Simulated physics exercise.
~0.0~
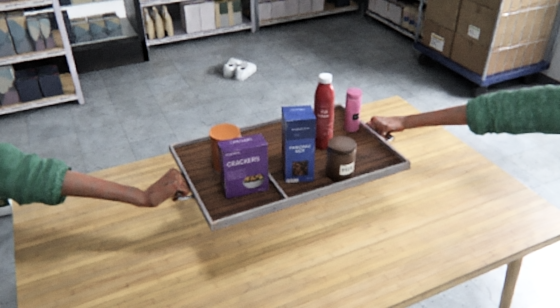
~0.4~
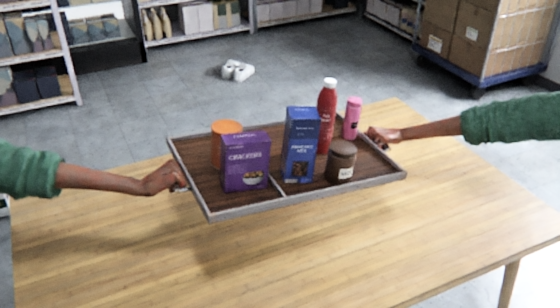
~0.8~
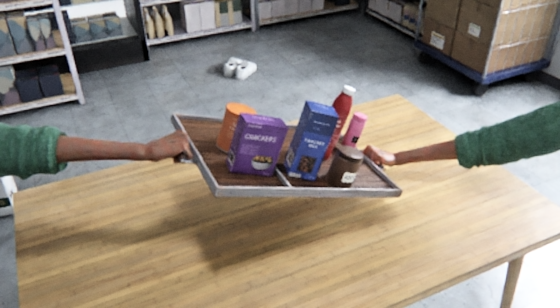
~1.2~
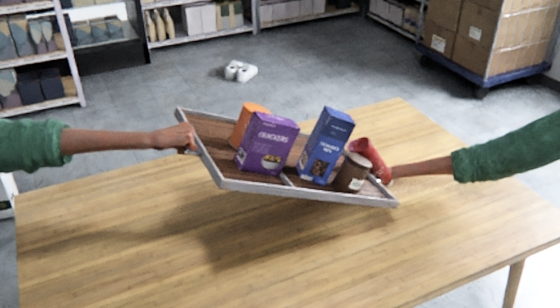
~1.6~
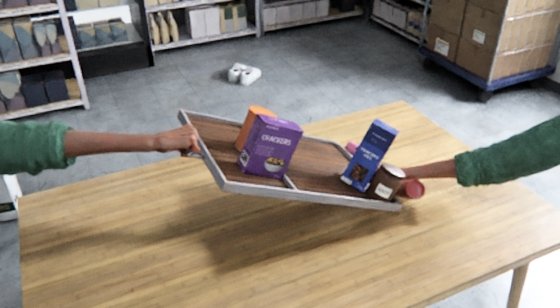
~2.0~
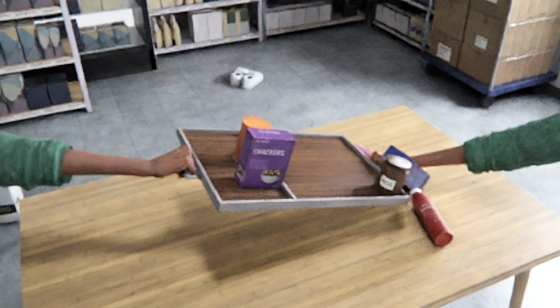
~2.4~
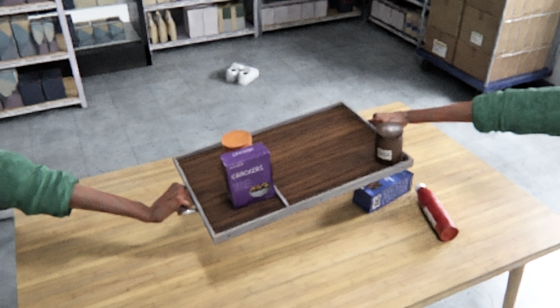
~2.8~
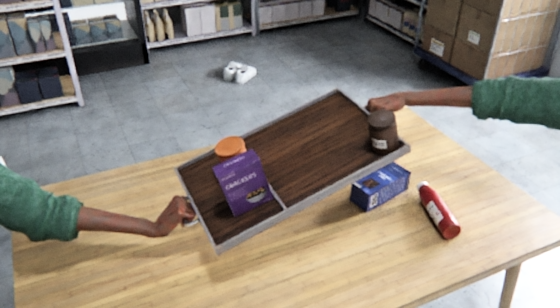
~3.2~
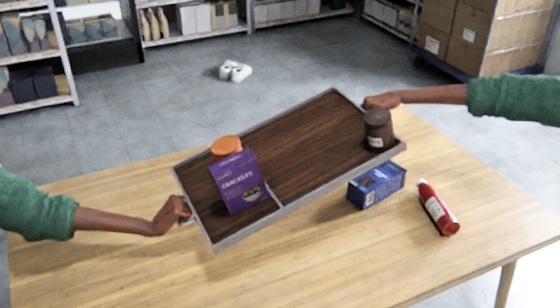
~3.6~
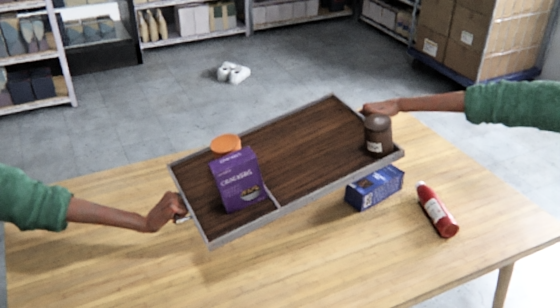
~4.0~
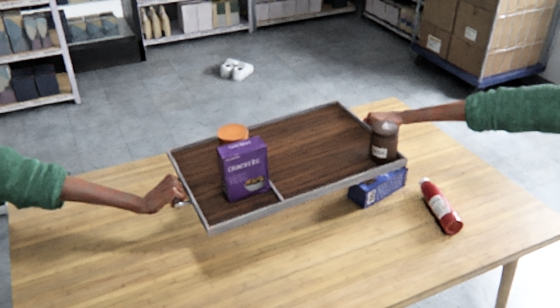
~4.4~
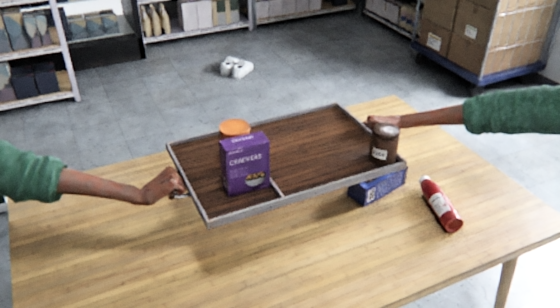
Over a wooden table in a storeroom, two hands tipped a loaded tray down to the right, and the red bottle, blue box and pink shaker slid off before it tilted left and levelled, still carrying the purple box, orange tin and brown jar.
